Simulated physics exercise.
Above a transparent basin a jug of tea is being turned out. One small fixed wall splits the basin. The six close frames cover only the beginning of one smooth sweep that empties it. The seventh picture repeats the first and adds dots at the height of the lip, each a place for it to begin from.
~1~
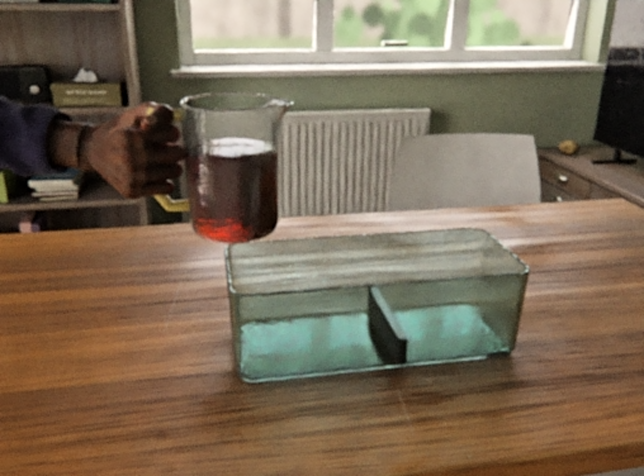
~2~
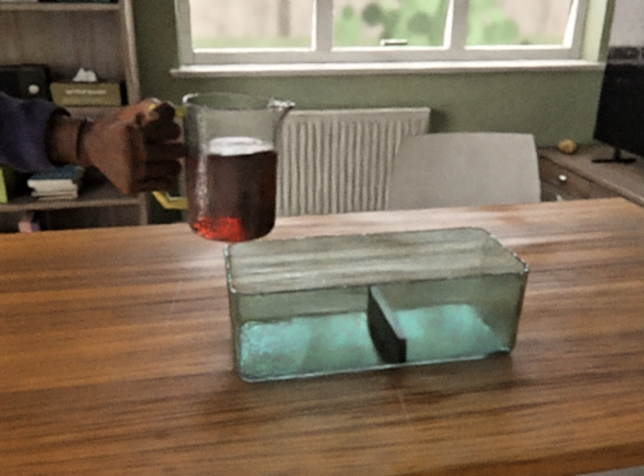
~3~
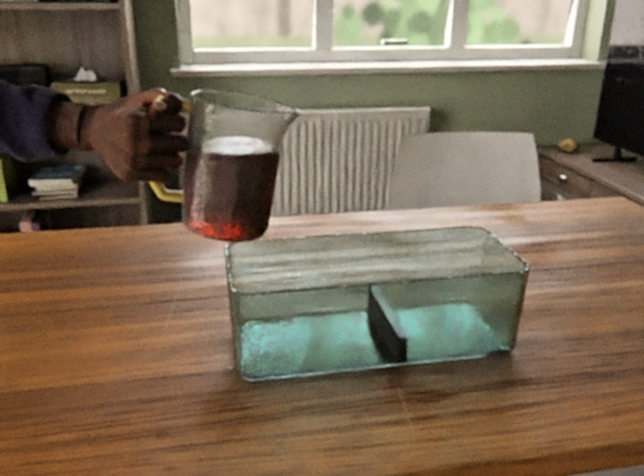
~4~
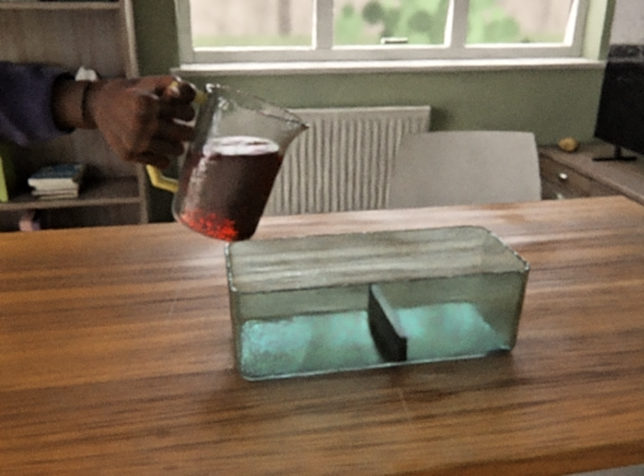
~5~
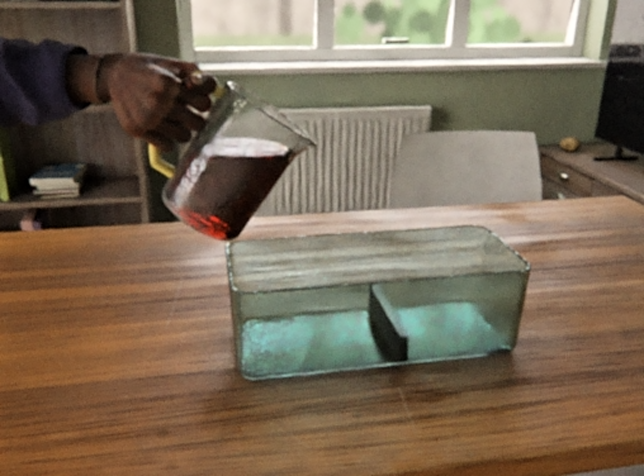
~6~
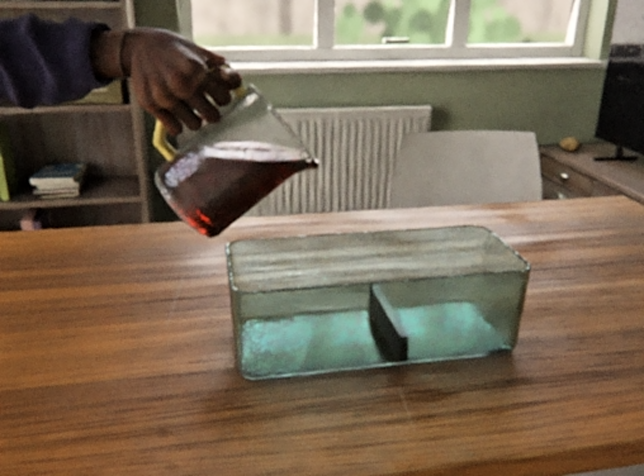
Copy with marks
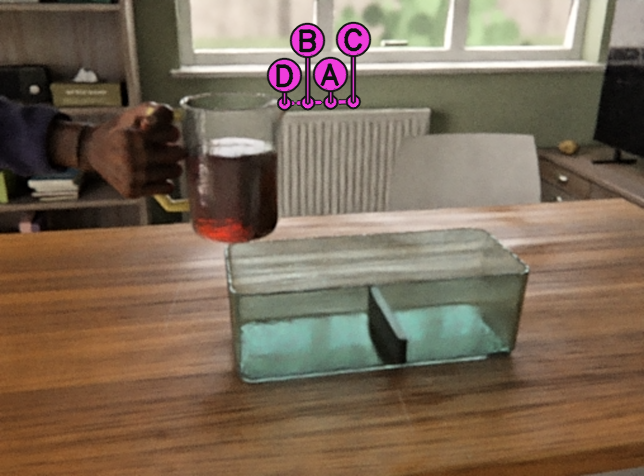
Above a clear basin with a low dividing wall on a wooden table, a hand held a glass jug of dark reddish tea upright, then tilted it steadily to the right, with nothing leaving the lip.
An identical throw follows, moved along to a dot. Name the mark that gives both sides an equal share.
A.
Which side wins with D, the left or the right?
More ends on the left.
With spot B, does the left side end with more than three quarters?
Yes.
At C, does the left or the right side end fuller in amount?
The right one.
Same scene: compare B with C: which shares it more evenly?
That would be C.
On the marked copy, A at (330, 102); B at (307, 102); C at (353, 101); D at (284, 103).
For spot A, about 57 % ends left of the wall and 42 % right of it.
For spot B, about 90 % ends left of the wall and 6 % right of it; 3 % is lost outside.
For spot C, about 30 % ends left of the wall and 69 % right of it.
For spot D, about 89 % ends left of the wall and 7 % right of it; 4 % is lost outside.
